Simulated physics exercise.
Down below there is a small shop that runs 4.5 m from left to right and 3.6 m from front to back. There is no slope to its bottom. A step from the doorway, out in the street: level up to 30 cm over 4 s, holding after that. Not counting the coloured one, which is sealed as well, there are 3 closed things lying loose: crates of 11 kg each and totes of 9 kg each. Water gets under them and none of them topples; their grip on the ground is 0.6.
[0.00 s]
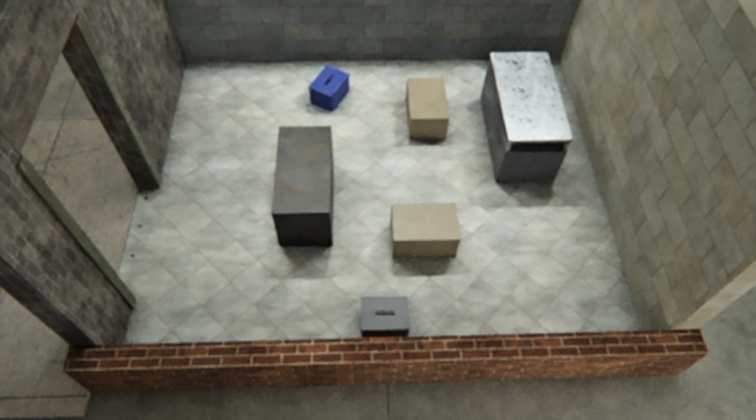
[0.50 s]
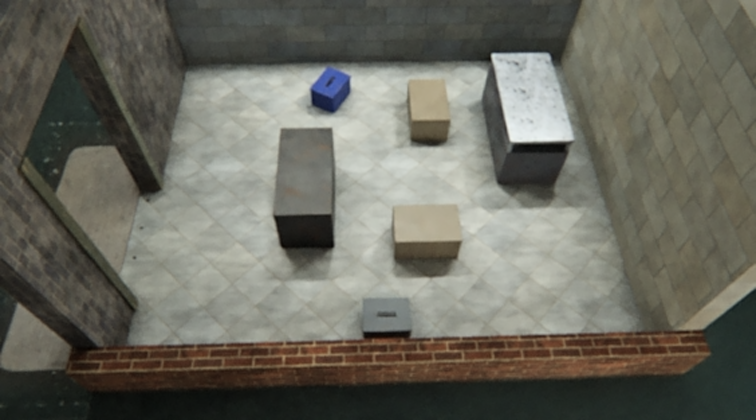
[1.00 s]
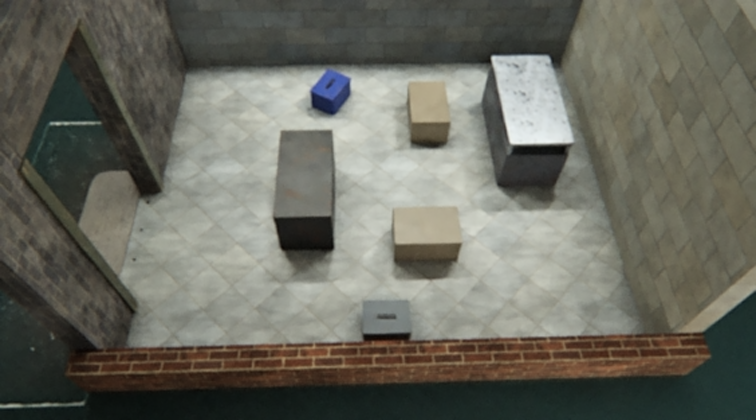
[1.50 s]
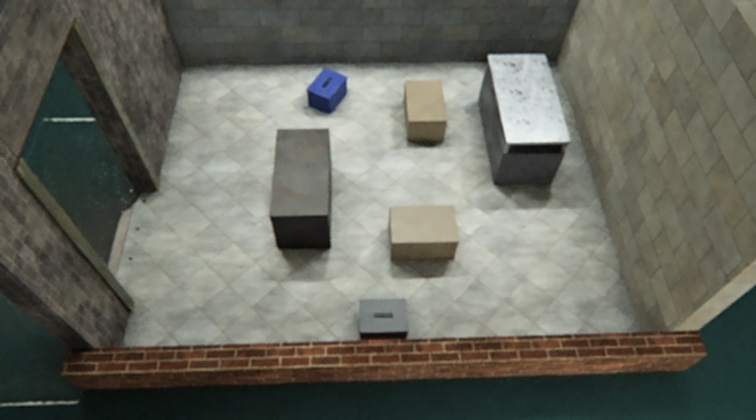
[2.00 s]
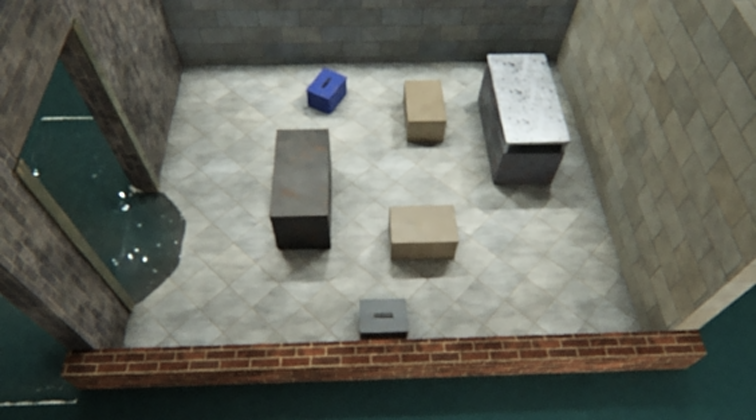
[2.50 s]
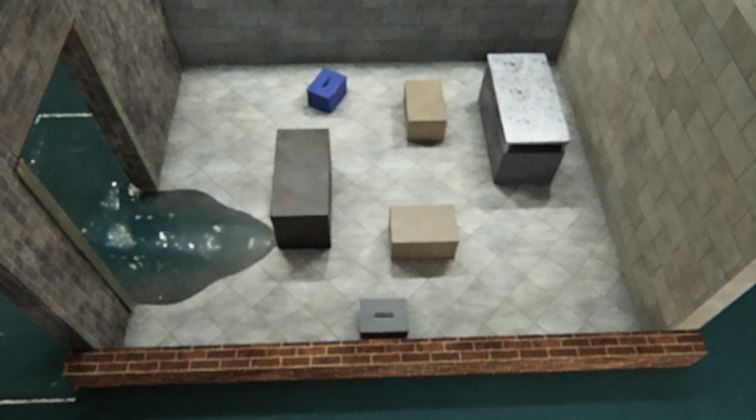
We see a small room with boxes and cabinets on a pale tiled floor as dark water covers the ground outside, then enters through the left doorway and spreads to the dark cabinet, while the objects stay still.
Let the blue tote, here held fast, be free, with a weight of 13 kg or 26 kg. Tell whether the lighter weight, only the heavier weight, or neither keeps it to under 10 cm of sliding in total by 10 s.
Answer: Only the heavier weight.
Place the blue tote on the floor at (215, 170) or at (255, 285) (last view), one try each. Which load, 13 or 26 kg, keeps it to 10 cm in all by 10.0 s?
Going in order: Heavier weight required, neither weight works.
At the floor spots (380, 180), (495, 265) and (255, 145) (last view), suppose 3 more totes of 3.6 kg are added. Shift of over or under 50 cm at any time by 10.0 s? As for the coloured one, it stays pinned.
Listed in turn, they go beneath the bar, over the bar, over the bar.
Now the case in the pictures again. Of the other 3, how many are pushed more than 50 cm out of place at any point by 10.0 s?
I count 3 of them.
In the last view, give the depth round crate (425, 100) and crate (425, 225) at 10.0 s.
First about 10 cm, second about 8 cm.
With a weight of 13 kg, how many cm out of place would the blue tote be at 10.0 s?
Shift: Roughly 20 cm.
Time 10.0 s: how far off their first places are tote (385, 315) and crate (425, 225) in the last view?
Shifts: 350 cm / 60 cm.
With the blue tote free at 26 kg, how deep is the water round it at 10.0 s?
Around 10 cm.
After 3.5 s the blue tote would be 0 cm from its start with 13 kg and 0 cm from its start with 26 kg; 0 cm of water round it then.
After 4.5 s the blue tote would be 0 cm from its start with 13 kg and 0 cm from its start with 26 kg; 3 cm of water round it then.
After 7.0 s the blue tote would be 0 cm from its start with 13 kg and 0 cm from its start with 26 kg; 5 cm of water round it then.
After 10.0 s the blue tote would be 19 cm from its start with 13 kg and 0 cm from its start with 26 kg; 10 cm of water round it then.
